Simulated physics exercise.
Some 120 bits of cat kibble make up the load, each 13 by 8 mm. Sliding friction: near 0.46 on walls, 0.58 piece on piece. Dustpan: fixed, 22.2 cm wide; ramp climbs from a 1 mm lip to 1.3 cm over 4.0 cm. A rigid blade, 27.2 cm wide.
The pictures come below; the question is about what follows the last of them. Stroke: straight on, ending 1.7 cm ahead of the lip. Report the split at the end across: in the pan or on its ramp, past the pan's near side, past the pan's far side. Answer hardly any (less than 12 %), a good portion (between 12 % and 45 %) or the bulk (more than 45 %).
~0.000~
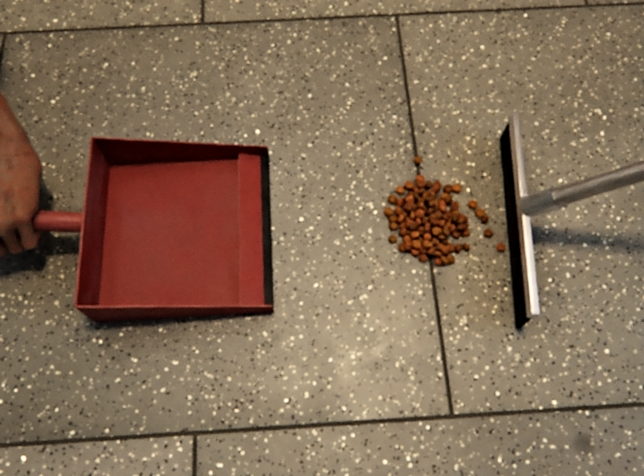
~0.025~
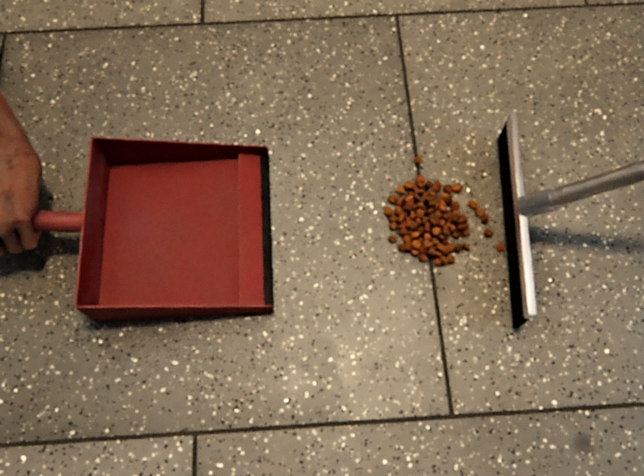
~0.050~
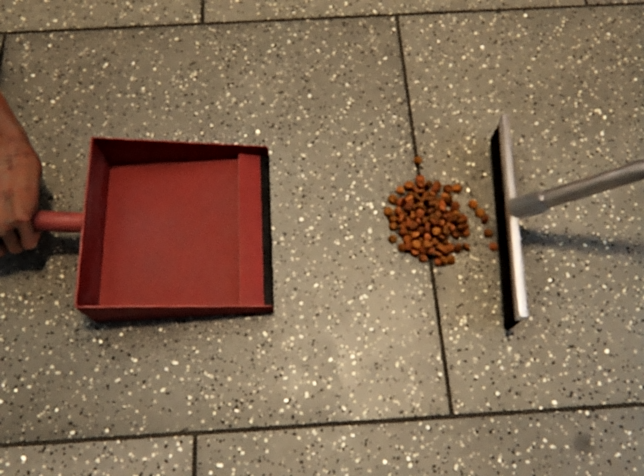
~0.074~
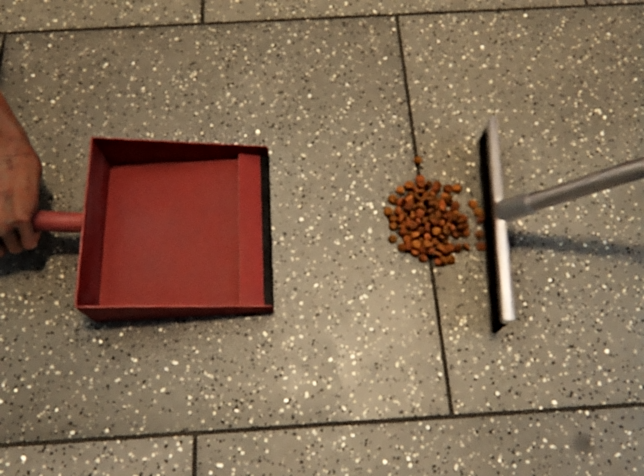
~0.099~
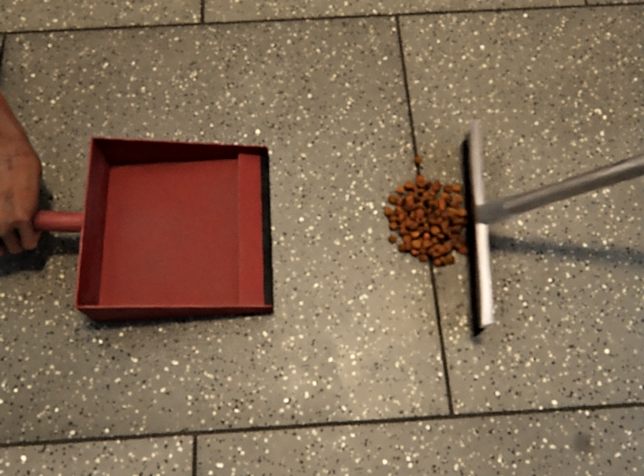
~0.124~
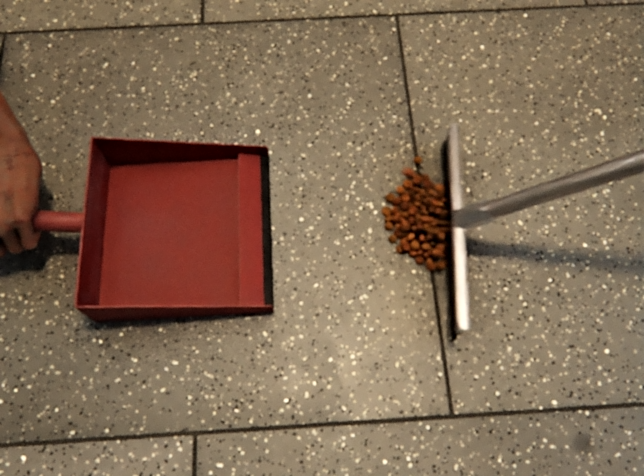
Pan: The bulk; near side: Hardly any; far side: Hardly any.
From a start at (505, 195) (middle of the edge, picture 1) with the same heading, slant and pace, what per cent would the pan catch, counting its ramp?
It would come to about 65 in a hundred.
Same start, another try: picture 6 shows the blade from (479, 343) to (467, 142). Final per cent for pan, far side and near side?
Pan: 20, far side: 0, near side: 15.
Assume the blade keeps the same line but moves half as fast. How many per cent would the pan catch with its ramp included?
In that case some 25 per cent.
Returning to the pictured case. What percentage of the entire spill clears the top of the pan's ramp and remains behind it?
It comes to some 25 per cent.
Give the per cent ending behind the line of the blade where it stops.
Close to 0 percent.
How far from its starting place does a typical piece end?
I'd say near 24 cm.
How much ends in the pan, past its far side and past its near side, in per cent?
In per cent: Pan 60; near side 5; far side 5.
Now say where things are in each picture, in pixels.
Blade from (532, 314) to (513, 120), moved 0.0 cm, 0 of the pieces shifted so far; middle of the pieces at (429, 218); pan at (172, 235), in the first frame.
Blade from (529, 314) to (511, 120), moved 0.4 cm, 0 of the pieces shifted so far; middle of the pieces at (429, 218), in the second frame.
Blade from (520, 316) to (503, 121), moved 1.4 cm, 1 of the pieces shifted so far; middle of the pieces at (429, 218), in the third frame.
Blade from (506, 319) to (491, 124), moved 3.1 cm, 3 of the pieces shifted so far; middle of the pieces at (429, 218), in the fourth frame.
Blade from (486, 323) to (473, 127), moved 5.6 cm, 20 of the pieces shifted so far; middle of the pieces at (429, 218), in the fifth frame.
Blade from (462, 328) to (452, 131), moved 8.5 cm, 108 of the pieces shifted so far; middle of the pieces at (418, 217); pan at (172, 235). The blade's pace is about 1.14 m/s, heading 8 degrees towards the viewer's side, in the sixth frame.
Then, at 0.23 s, middle of the blade 11 cm from the lip; 0 % over the lip, far side 0 %, near side 0 %.
After 0.29 s, middle of the blade 5 cm from the lip; 0 % over the lip, far side 5 %, near side 0 %.
After 0.50 s, middle of the blade 3 cm from the lip; 60 % over the lip, far side 5 %, near side 5 %.
At rest (1.1 s), pan 60 %, near side 5 %, far side 5 %, in front of the lip or behind the blade 30 %.
